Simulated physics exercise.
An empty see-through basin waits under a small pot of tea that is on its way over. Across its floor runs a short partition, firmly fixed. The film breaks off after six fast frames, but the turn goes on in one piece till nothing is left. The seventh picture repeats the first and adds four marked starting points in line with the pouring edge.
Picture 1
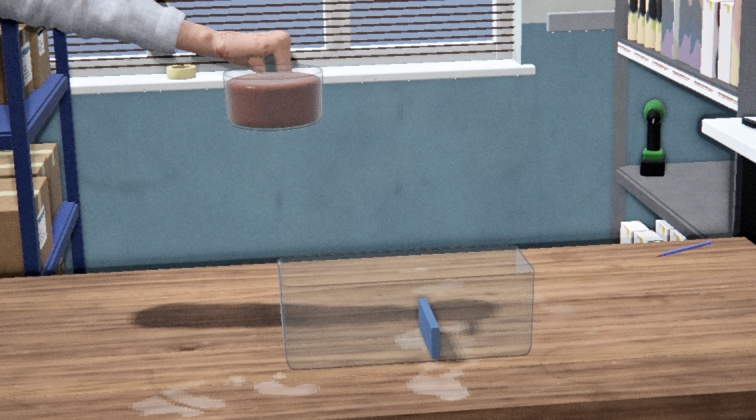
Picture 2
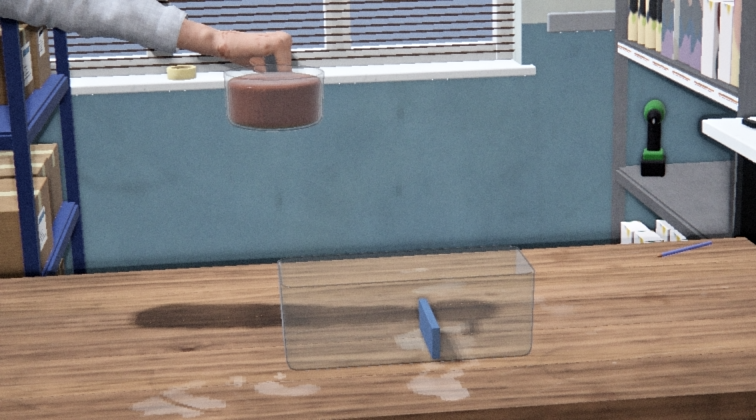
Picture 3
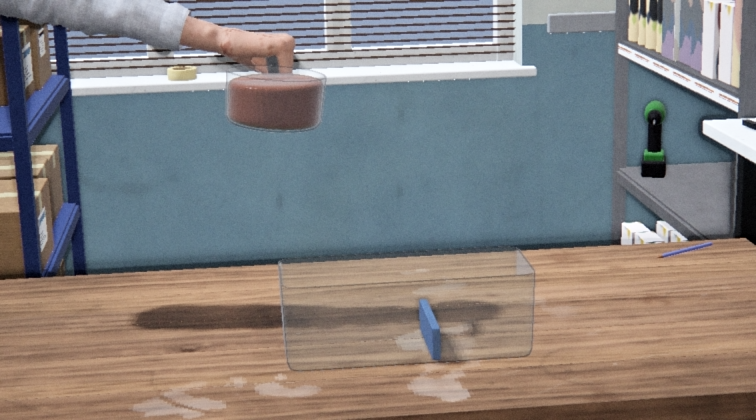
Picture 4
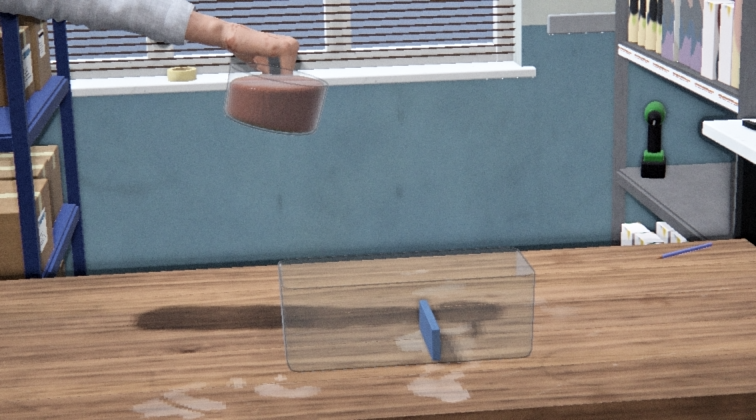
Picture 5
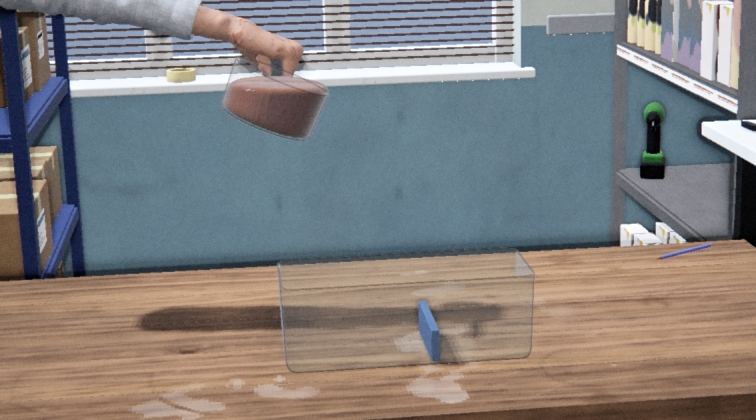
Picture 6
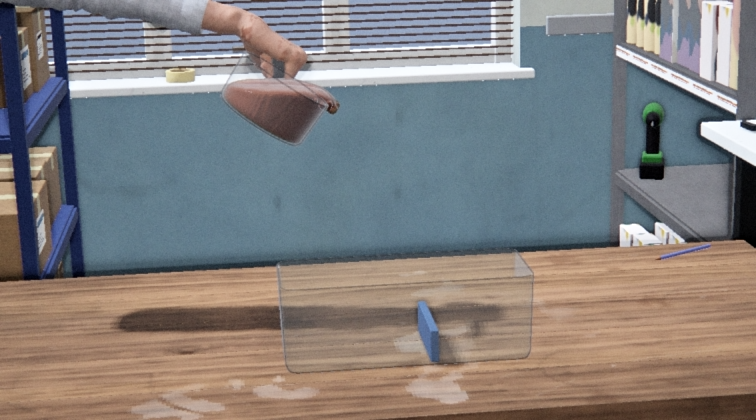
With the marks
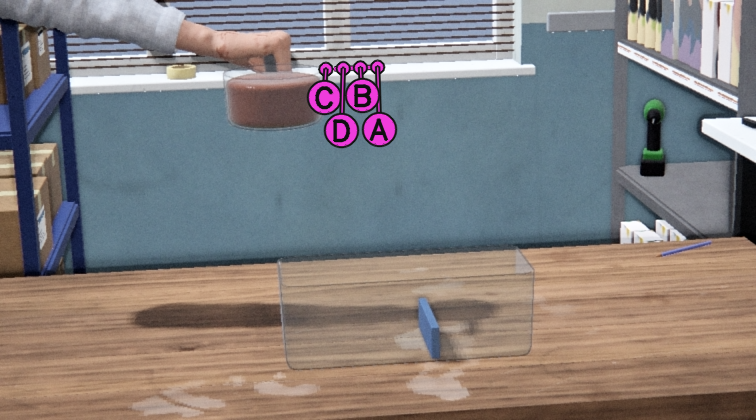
Above a clear basin on a wooden table, a hand tilts a pot of brown liquid rightward.
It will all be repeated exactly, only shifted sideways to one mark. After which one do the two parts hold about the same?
The answer is spot B.
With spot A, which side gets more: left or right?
The right side.
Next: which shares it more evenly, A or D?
The answer is A.
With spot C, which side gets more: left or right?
More ends on the left.
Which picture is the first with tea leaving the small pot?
In picture 5.
On the marked copy, A at (377, 67); B at (360, 67); C at (325, 69); D at (343, 68).
Choosing A, about 34 % ends left of the wall and 64 % right of it.
Choosing B, about 48 % ends left of the wall and 48 % right of it; 4 % is lost outside.
Choosing C, about 88 % ends left of the wall and 7 % right of it; 5 % is lost outside.
Choosing D, about 73 % ends left of the wall and 21 % right of it; 6 % is lost outside.
